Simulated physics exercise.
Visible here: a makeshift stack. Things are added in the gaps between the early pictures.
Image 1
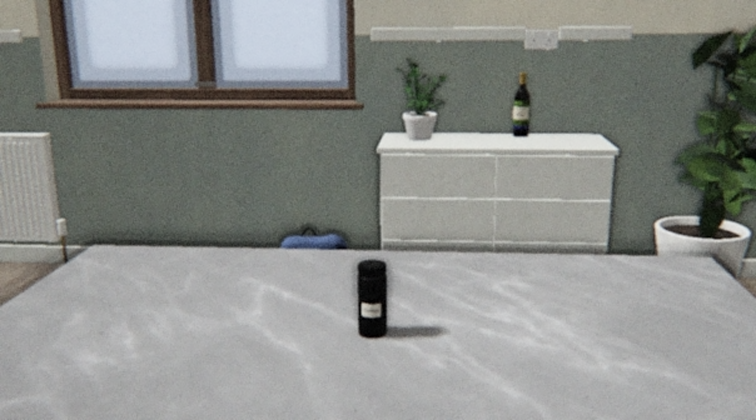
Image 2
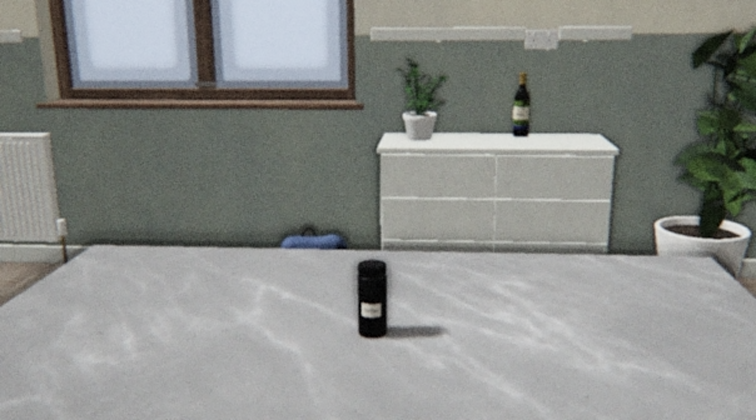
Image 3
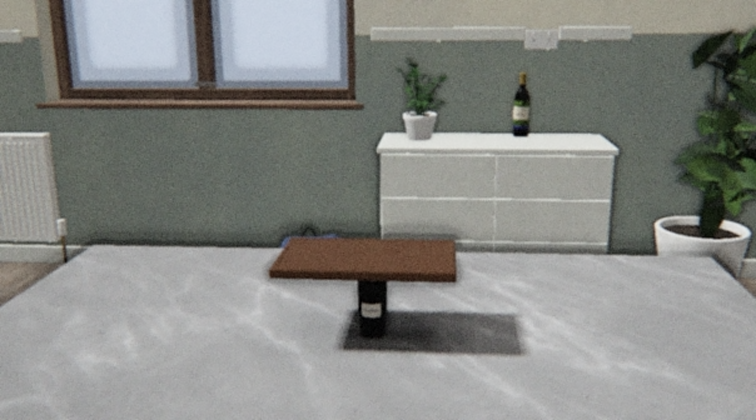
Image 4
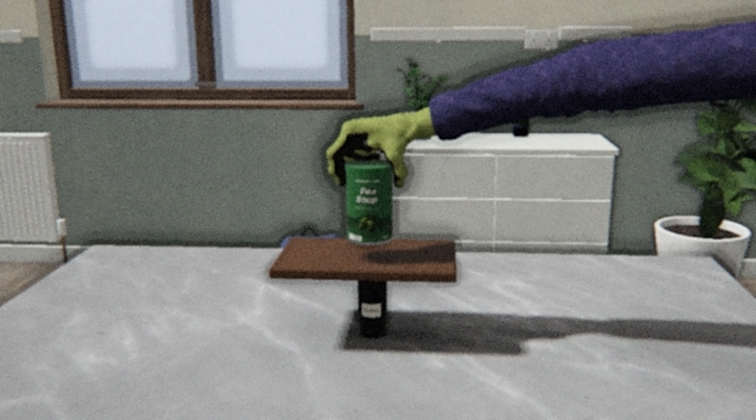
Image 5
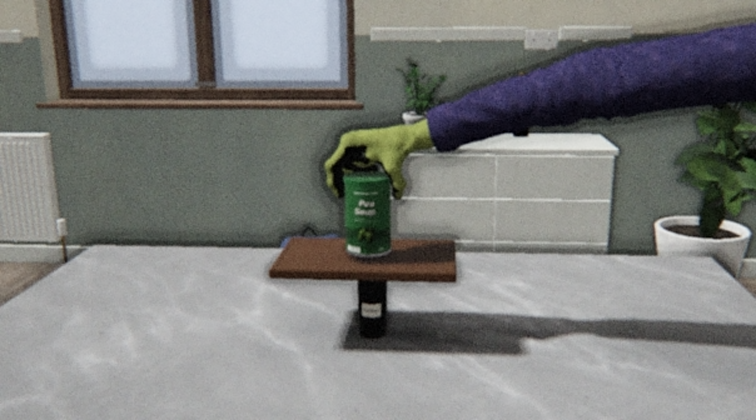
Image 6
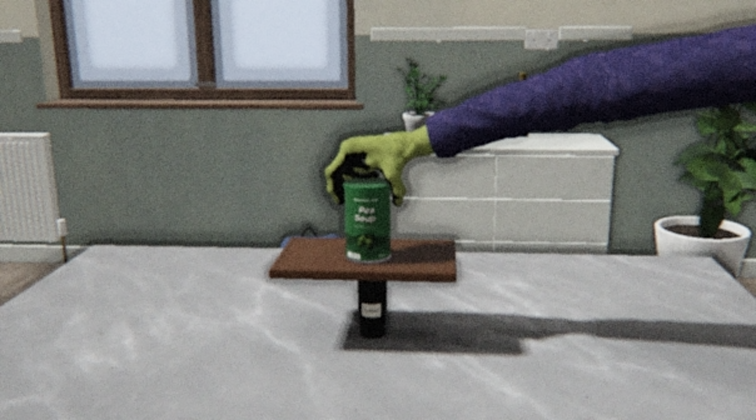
A green hand lowers a green tin onto a brown board resting on a black shaker.
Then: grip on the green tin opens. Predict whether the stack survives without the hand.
Will stay.
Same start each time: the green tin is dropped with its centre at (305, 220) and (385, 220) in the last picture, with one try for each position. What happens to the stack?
In the first case it gives way; in the second case it holds.
Then, 0.30 s past the last view, nothing moves.
Then, 1.00 s past the last view, green tin resting near (368, 221).
Finally, all 3 still in place. Final places as the last picture's camera would see them, green tin near (368, 221). The stack holds.
